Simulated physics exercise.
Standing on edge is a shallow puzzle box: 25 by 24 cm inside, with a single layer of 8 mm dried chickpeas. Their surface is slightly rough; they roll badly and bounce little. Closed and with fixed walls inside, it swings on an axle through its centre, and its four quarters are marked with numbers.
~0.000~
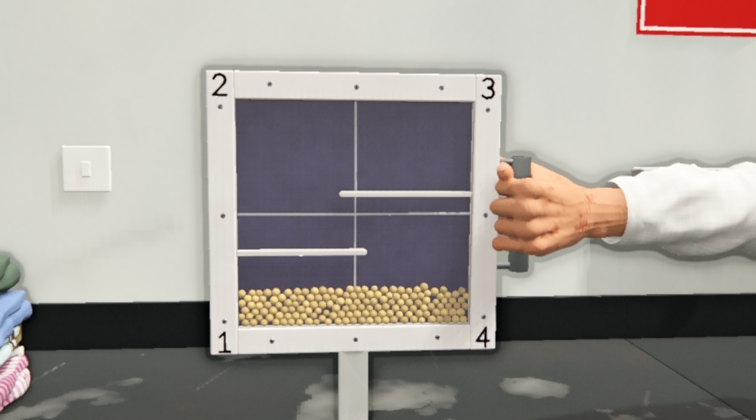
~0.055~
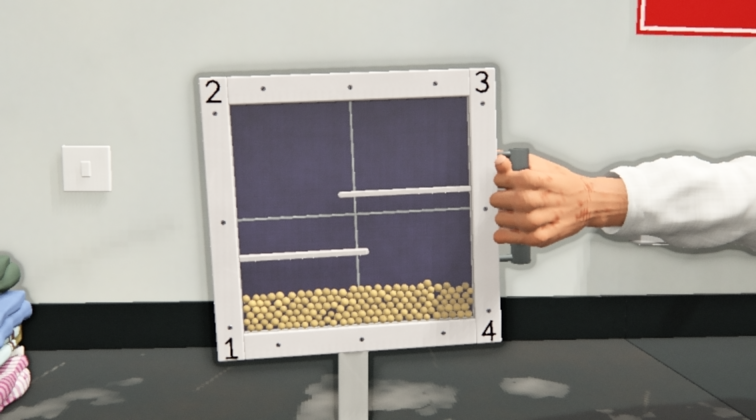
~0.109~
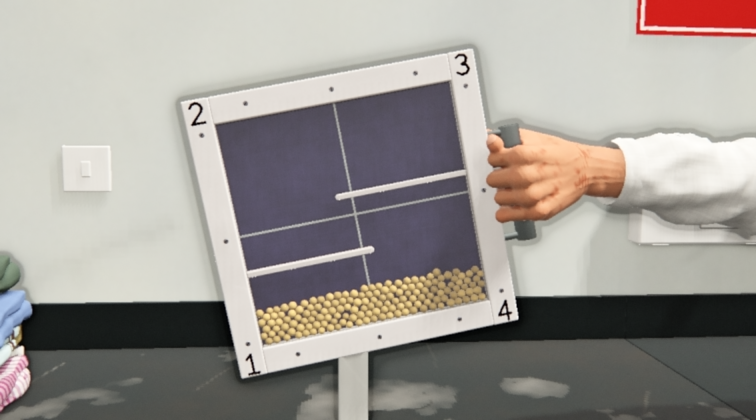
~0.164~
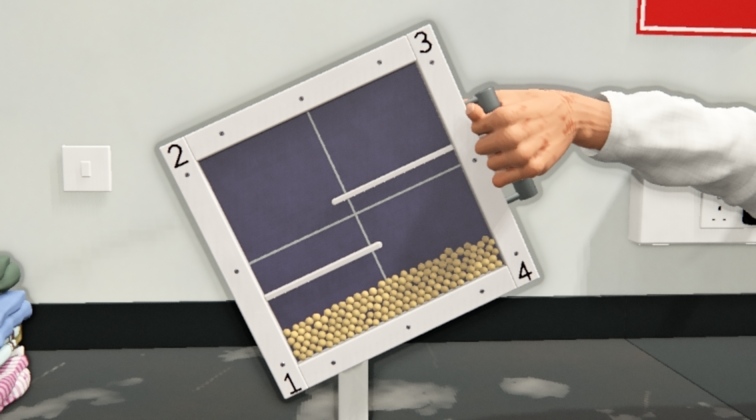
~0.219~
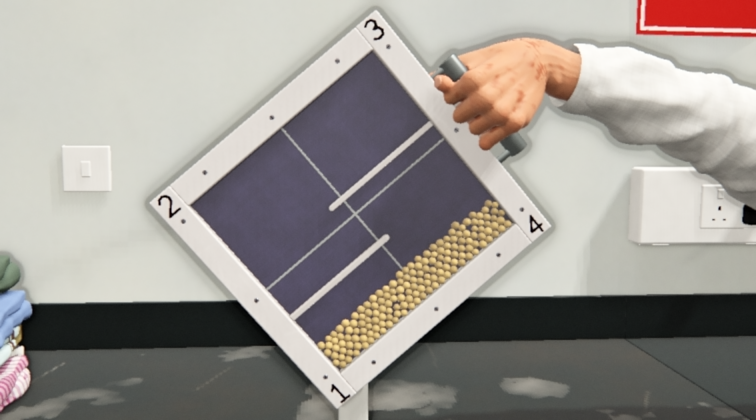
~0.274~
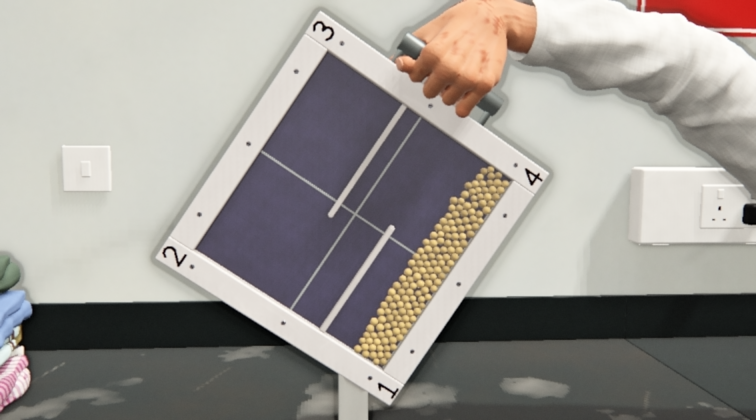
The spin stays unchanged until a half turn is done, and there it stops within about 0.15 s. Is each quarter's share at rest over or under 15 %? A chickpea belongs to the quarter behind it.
Shares - quarter 1 greater than, quarter 2 smaller than, quarter 3 greater than, quarter 4 smaller than 15 percent.
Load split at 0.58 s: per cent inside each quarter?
Quarter 1: 85; quarter 2: 0; quarter 3: 0; quarter 4: 10.
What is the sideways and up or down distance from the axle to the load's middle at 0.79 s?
About 5 cm right and 6 cm above.
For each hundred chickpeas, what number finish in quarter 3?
20 %.
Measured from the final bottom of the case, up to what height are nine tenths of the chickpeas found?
Roughly 22 centimetres.
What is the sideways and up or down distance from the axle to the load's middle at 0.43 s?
Roughly 9 cm to the right of the axle and 3 cm beneath it.
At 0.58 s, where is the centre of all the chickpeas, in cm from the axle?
Roughly 9 cm to the right of the axle and 3 cm above it.
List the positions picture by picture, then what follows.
Level, about 160 chickpeas; load centre (354, 306); top chickpea (424, 287); no. 1 (224, 342), no. 2 (220, 84), no. 3 (489, 88), no. 4 (483, 337), in the first picture.
Turned 3° anticlockwise; load centre (359, 306); top chickpea (427, 284), in the second picture.
Turned 11° anticlockwise; load centre (372, 305); top chickpea (475, 269), in the third picture.
Turned 25° anticlockwise; load centre (393, 298); top chickpea (485, 239), in the fourth picture.
Turned 41° anticlockwise; load centre (414, 285); top chickpea (488, 204), in the fifth picture.
Turned 56° anticlockwise; load centre (430, 268); top chickpea (491, 170); no. 1 (386, 389), no. 2 (173, 255), no. 3 (324, 30), no. 4 (532, 177); walls (406, 104) to (331, 215), (321, 333) to (392, 228), in the sixth picture.
After 0.43 s it has turned 100°, the chickpeas' middle is 9 cm right of and 3 cm below the axle; by quarter, no. 1, 75 %, no. 4, 25 %.
After 0.79 s it has turned 180°, the chickpeas' middle is 5 cm right of and 6 cm above the axle; by quarter, no. 1, 80 %, no. 2, 5 %, no. 3, 5 %, no. 4, 10 %.
At rest by 1.9 s, no. 1, 70 %, no. 2, 5 %, no. 3, 20 %, no. 4, 5 %.
